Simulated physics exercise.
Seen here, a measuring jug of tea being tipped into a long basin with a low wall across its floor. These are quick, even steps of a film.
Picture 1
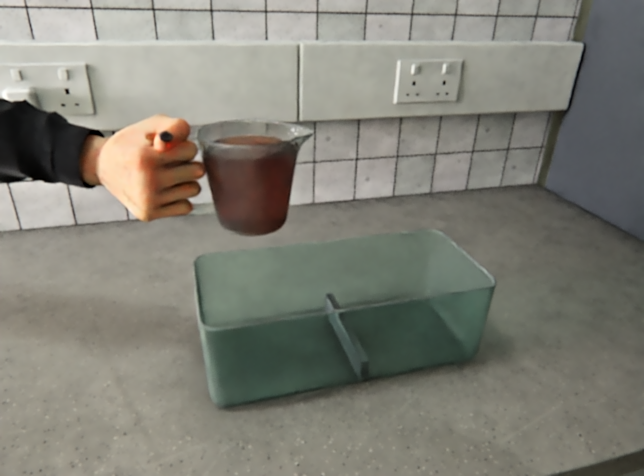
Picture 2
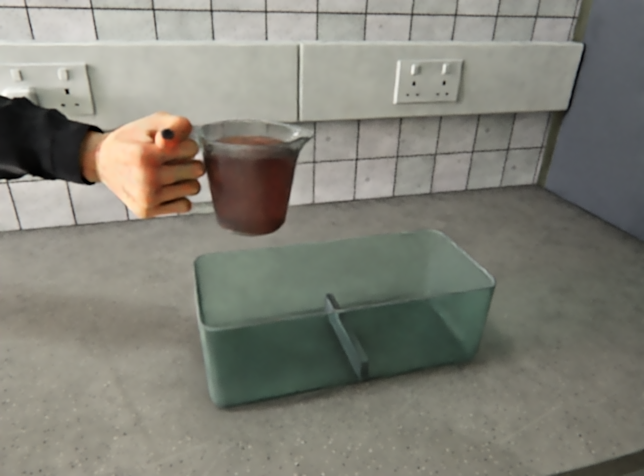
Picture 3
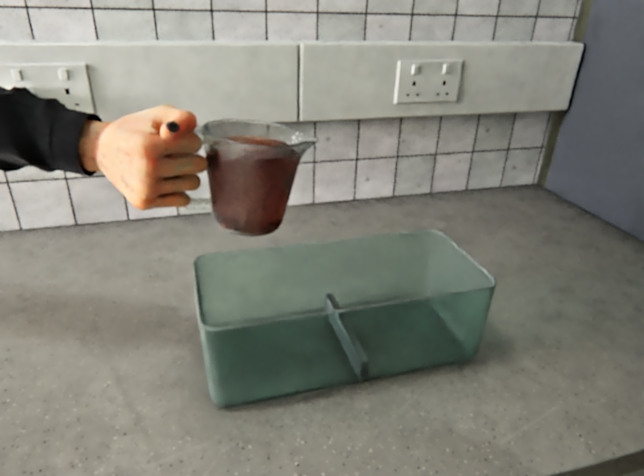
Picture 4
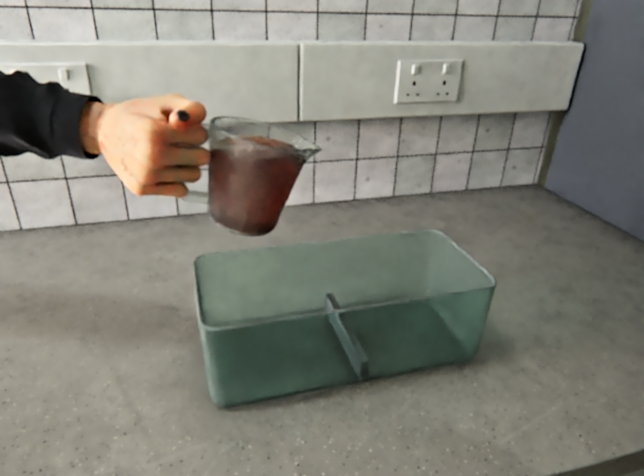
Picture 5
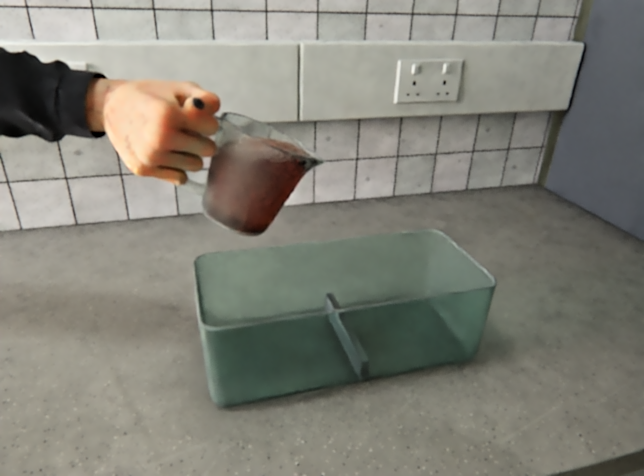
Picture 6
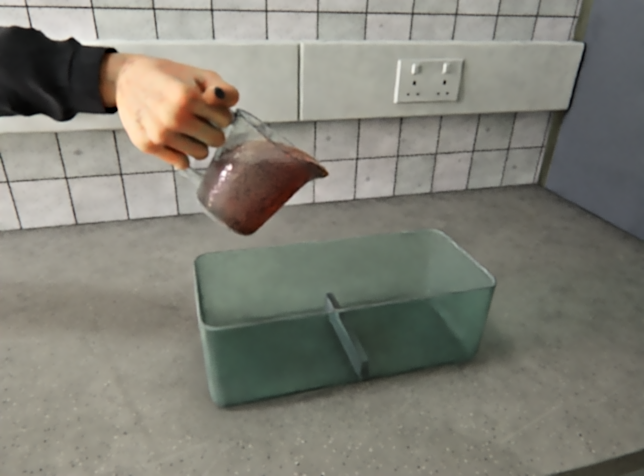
We see a hand holding a clear measuring jug of reddish-brown liquid above a long greenish basin with a low wall across its floor, then gradually tilting the jug to the right until the liquid reaches its spout.
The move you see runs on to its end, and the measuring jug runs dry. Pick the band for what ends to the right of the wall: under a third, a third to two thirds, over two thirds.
In the end between a third and two thirds is right of the wall.
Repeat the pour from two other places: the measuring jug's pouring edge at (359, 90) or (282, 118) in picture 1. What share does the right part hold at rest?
In turn 85 and 15 in a hundred.
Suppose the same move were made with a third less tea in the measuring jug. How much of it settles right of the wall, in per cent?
Close to 15 per cent.
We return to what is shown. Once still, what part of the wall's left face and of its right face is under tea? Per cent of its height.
The left part 30 per cent, the right part 30.
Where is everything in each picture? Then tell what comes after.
The first picture shows tilt 0°; pouring edge (313, 131); surface from (203, 148) to (294, 143); the long basin's rim runs from (197, 291) to (466, 255); the wall's top is at (345, 324).
The second picture shows tilt 2°; pouring edge (314, 133); surface from (205, 147) to (295, 144).
The third picture shows tilt 7°; pouring edge (317, 138); surface from (207, 145) to (298, 146).
The fourth picture shows tilt 15°; pouring edge (321, 147); surface from (212, 145) to (303, 149).
The fifth picture shows tilt 25°; pouring edge (325, 160); surface from (215, 150) to (311, 153).
The sixth picture shows tilt 38°; pouring edge (325, 175); surface from (210, 164) to (314, 161); 2 per cent is over the edge.
A moment on, the measuring jug is tipped right over and 34 per cent is still to pour, 10 is left of the wall and 28 right of it.
Next, the measuring jug is tipped right over and 2 per cent is still to pour, 55 is left of the wall and 38 right of it.
Then the measuring jug is tipped right over and 0 per cent is still to pour, 57 is left of the wall and 40 right of it.
Later the measuring jug is tipped right over and 0 per cent is still to pour, 57 is left of the wall and 40 right of it.
In the end 56 per cent lies left of the wall, 41 right of it and 2 outside.
